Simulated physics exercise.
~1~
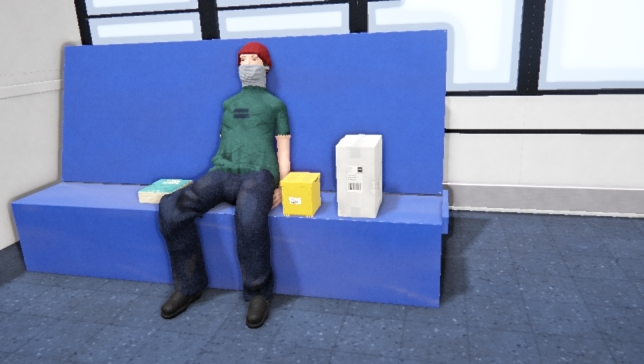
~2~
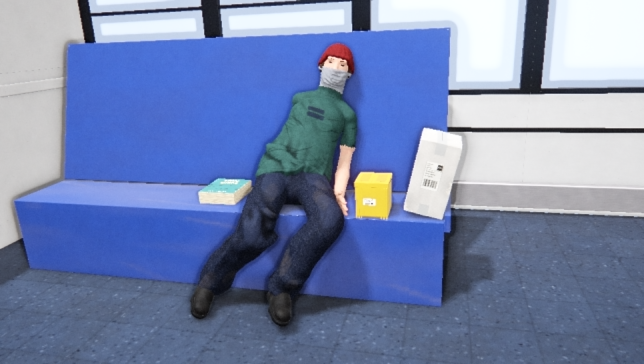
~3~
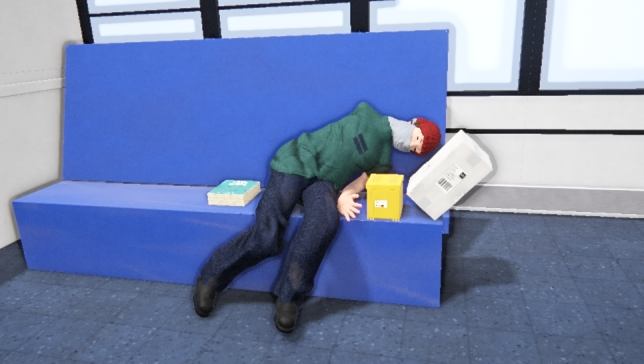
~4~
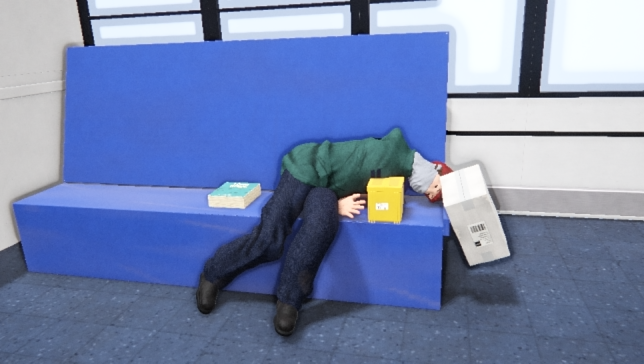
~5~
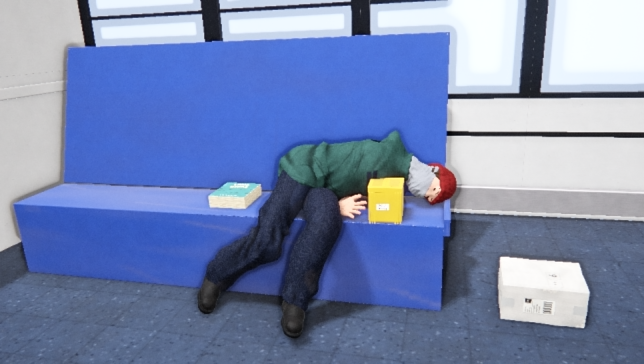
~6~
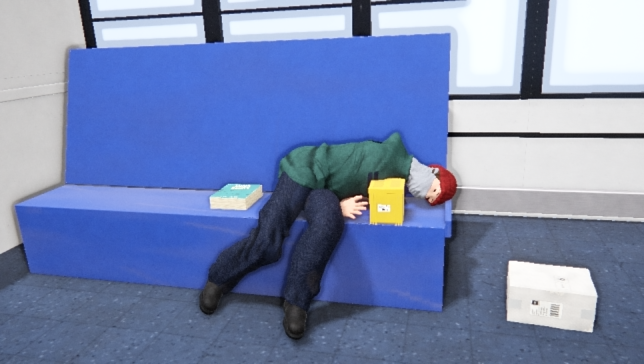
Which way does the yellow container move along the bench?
The yellow container moves to the right along the bench.
